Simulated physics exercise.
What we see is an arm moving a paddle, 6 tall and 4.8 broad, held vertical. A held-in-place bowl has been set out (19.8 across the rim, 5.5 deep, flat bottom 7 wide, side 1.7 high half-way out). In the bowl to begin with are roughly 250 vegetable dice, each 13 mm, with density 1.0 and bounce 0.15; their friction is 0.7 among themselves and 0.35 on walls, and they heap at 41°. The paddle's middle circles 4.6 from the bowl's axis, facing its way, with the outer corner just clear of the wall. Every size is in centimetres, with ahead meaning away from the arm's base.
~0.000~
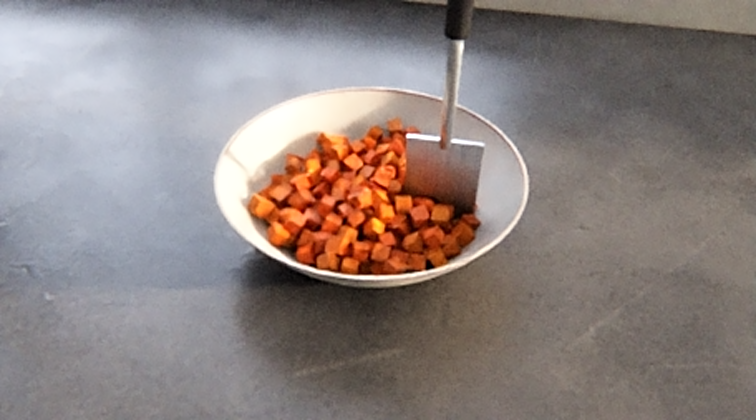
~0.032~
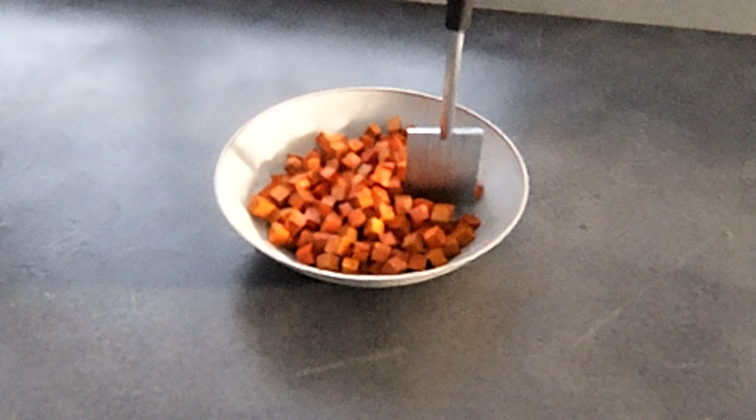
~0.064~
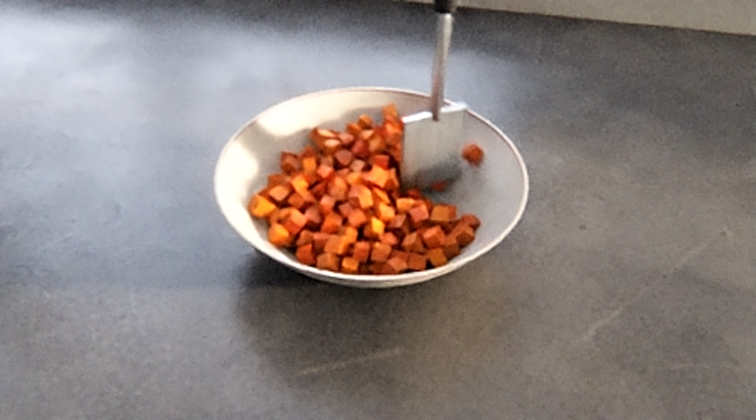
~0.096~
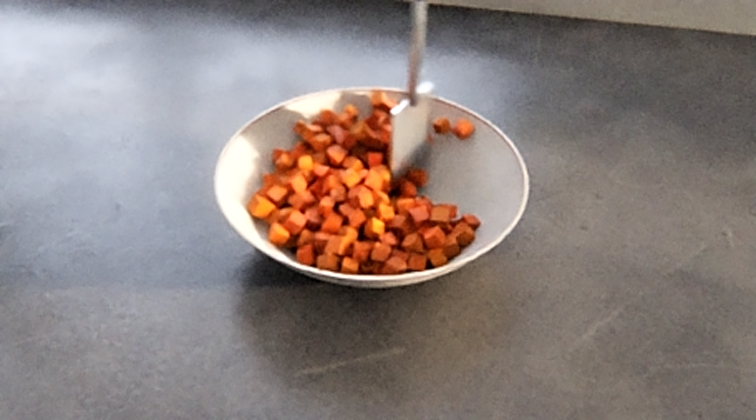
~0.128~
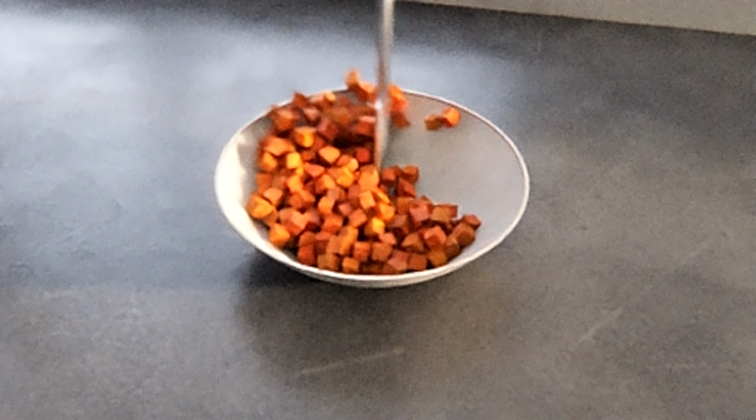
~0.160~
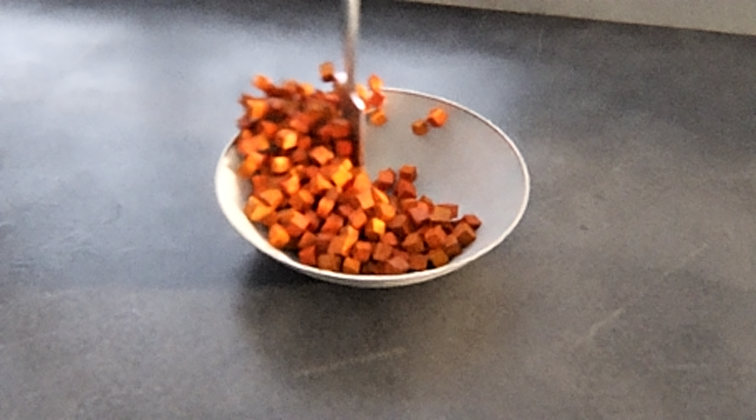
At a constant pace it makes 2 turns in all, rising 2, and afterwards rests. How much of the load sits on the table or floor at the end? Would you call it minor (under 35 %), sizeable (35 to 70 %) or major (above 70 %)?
I would call it sizeable.
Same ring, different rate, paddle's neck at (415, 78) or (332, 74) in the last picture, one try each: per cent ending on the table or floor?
Roughly 25 per cent on the first try and 50 per cent on the second.
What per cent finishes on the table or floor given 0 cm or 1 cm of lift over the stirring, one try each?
About 65 per cent on the first try and 55 per cent on the second.
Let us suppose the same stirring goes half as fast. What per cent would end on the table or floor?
About 25 percent, I'd say.
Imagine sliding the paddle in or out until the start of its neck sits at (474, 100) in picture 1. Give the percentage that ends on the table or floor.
I'd say around 15 per cent.
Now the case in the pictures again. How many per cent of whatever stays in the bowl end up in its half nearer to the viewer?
I'd put it near 50 per cent.
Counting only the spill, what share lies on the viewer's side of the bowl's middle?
My reading is roughly 70 per cent.
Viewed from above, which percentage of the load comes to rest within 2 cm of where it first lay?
Something close to 5 percent, I'd say.
After 0.43 s, 354° round, highest piece 9 above the table; 163 in the bowl, 63 on the table or floor, 24 in flight or on the tool.
After 0.70 s, 226° round, highest piece 7 above the table; 132 in the bowl, 108 on the table or floor, 10 in flight or on the tool.
After 1.03 s, 0° round, highest piece 5 above the table; 131 in the bowl, 119 on the table or floor.
After 1.73 s, 0° round, highest piece 5 above the table; 131 in the bowl, 119 on the table or floor.
In the end, 131 in the bowl, 119 on the table or floor. That is 48 % on the table or floor.
